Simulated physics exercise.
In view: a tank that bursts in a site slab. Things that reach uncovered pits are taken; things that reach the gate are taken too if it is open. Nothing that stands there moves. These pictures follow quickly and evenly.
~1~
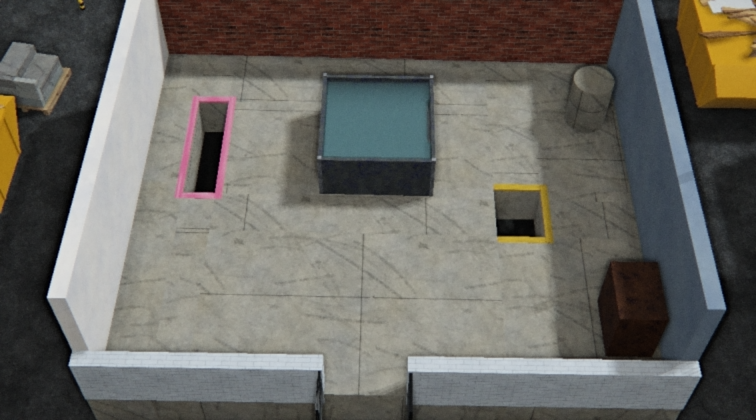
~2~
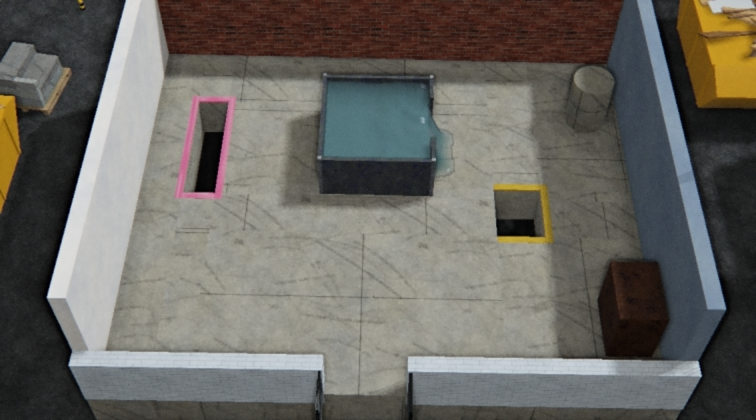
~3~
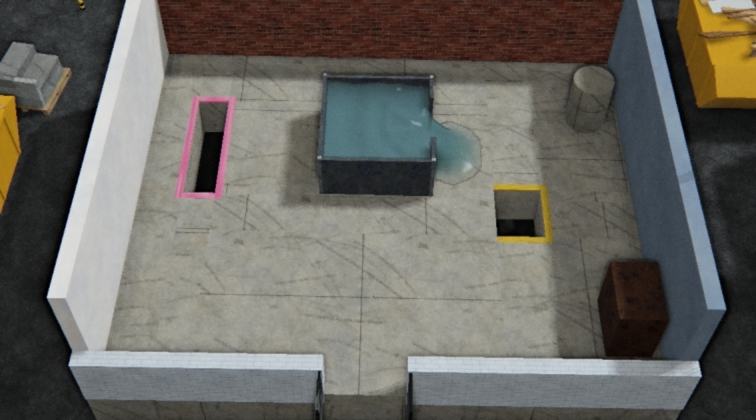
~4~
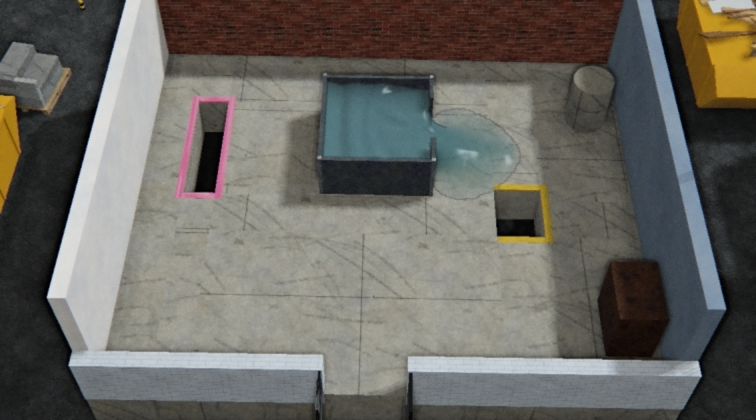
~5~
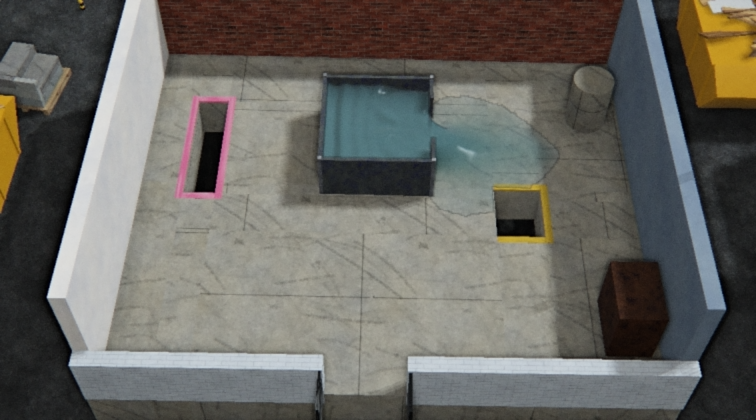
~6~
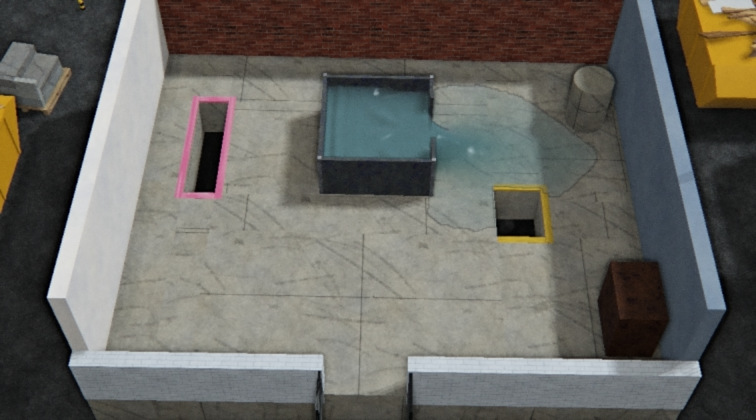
Open tank of water bursting on its right side in a walled concrete slab, water spreading rightward in a widening sheet.
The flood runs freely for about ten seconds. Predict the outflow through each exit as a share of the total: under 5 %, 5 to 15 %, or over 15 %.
Prediction: The gate passes under 5 %; the pink pit passes under 5 %; the yellow pit passes over 15 %.
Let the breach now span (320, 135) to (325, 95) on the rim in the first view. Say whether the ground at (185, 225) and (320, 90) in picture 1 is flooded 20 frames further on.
Respectively: Swamped and spared.
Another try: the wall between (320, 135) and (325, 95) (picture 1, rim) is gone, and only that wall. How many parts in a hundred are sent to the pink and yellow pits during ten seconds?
Shares: Pink at 60 percent, yellow at 0 percent.
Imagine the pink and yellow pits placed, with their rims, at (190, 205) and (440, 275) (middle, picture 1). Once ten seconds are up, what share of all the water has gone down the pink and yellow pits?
Of everything, pink catches 0 per cent while yellow catches 10 per cent.
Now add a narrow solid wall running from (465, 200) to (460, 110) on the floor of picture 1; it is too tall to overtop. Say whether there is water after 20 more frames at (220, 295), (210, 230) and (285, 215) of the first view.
Taken in turn, the three points are unsoaked, unsoaked and unsoaked.
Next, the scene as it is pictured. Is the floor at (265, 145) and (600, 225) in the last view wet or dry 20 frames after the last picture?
In that order, the first is spared and the second submerged.
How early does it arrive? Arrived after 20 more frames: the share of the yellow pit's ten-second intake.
I'd put it at 60 percent.
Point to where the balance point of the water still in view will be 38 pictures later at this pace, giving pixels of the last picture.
I'd place it roughly at (481, 170).
A moment on, water covers 20 % of the floor; the gate 0 %, the pink pit 0 %, the yellow pit 4 %.
Next, water covers 20 % of the floor; the gate 0 %, the pink pit 0 %, the yellow pit 8 %.
Then, water covers 30 % of the floor; the gate 0 %, the pink pit 0 %, the yellow pit 11 %.
Later, water covers 55 % of the floor; the gate 0 %, the pink pit 0 %, the yellow pit 16 %.
In the end, water covers 80 % of the floor; the gate 1 %, the pink pit 2 %, the yellow pit 20 %.
